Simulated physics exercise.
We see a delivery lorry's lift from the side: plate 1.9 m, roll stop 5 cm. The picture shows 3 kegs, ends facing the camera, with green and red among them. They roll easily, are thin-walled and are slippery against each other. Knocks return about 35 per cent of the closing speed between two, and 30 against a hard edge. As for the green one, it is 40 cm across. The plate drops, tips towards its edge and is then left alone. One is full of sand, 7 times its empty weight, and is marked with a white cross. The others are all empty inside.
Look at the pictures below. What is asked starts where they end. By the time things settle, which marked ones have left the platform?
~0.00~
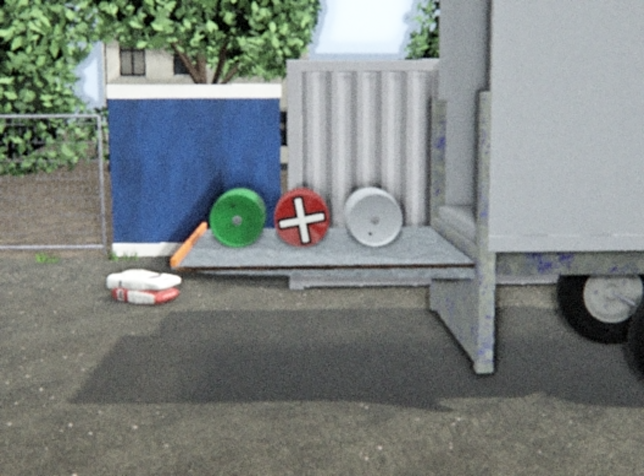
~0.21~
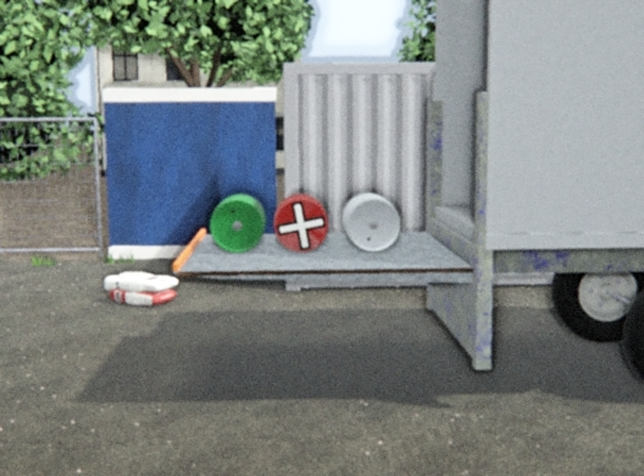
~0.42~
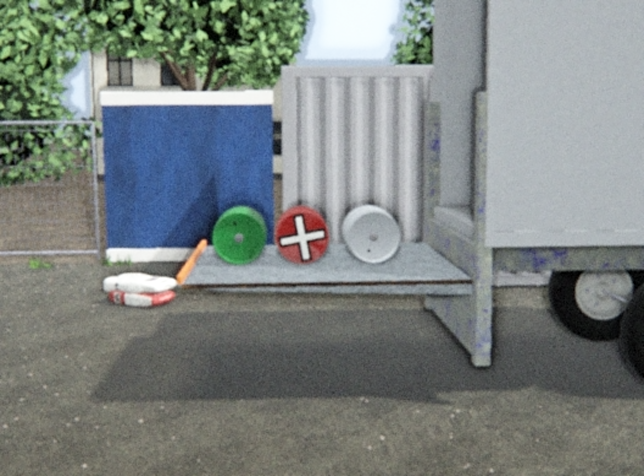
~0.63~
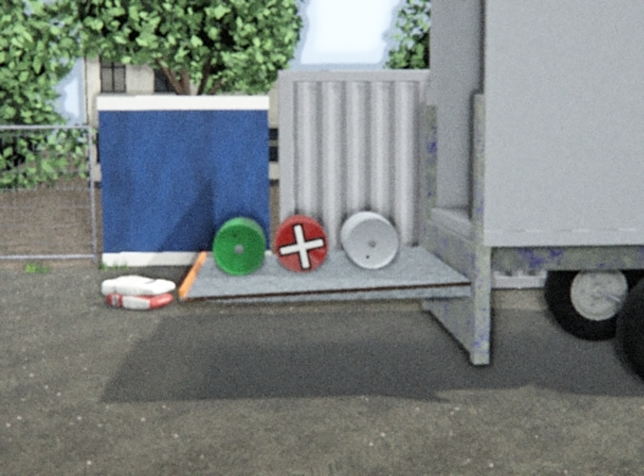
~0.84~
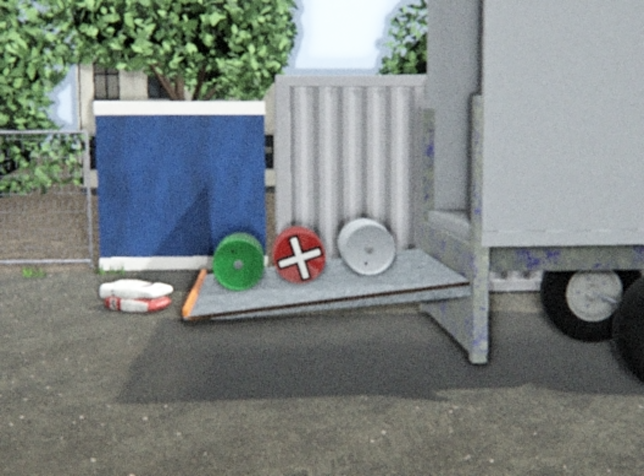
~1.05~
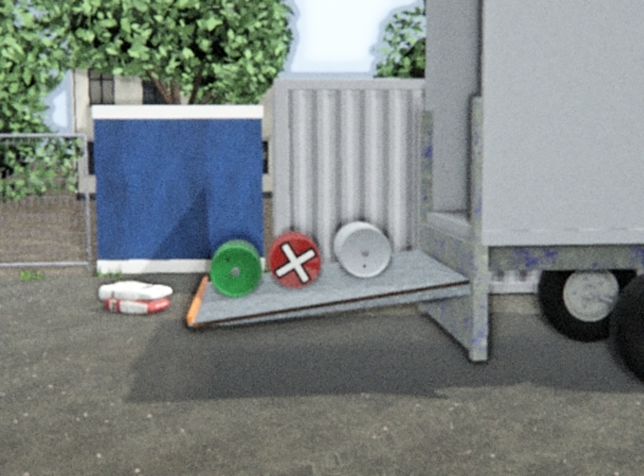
Result - green falls off, red falls off.
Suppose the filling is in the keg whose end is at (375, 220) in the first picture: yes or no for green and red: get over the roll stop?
Result - green: Yes, it would, red: Yes, it would.
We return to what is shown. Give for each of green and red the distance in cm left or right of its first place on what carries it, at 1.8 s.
Green 35 left, red 45 left.
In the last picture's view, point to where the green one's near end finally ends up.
It comes to rest around (15, 361).
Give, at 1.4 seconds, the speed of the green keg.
0.5 m/s, roughly.
By 1.4 s, green is on the plate, 20 cm from the stop, rolling left; red is on the plate, 60 cm from the stop, rolling left; 0 gone from the plate.
By 1.8 s, green is on the plate, 5 cm from the stop, rolling left; red is on the plate, 35 cm from the stop, rolling left; 0 gone from the plate.
By 2.2 s, green is over the stop and falling; red is on the plate, 10 cm from the stop, rolling left; 1 gone from the plate.
By 2.7 s, green is on the ground; red is over the stop and falling; 2 gone from the plate.
Finally (4.8 s), green is on the ground; red is off the lift, on the ground; 3 gone from the plate.
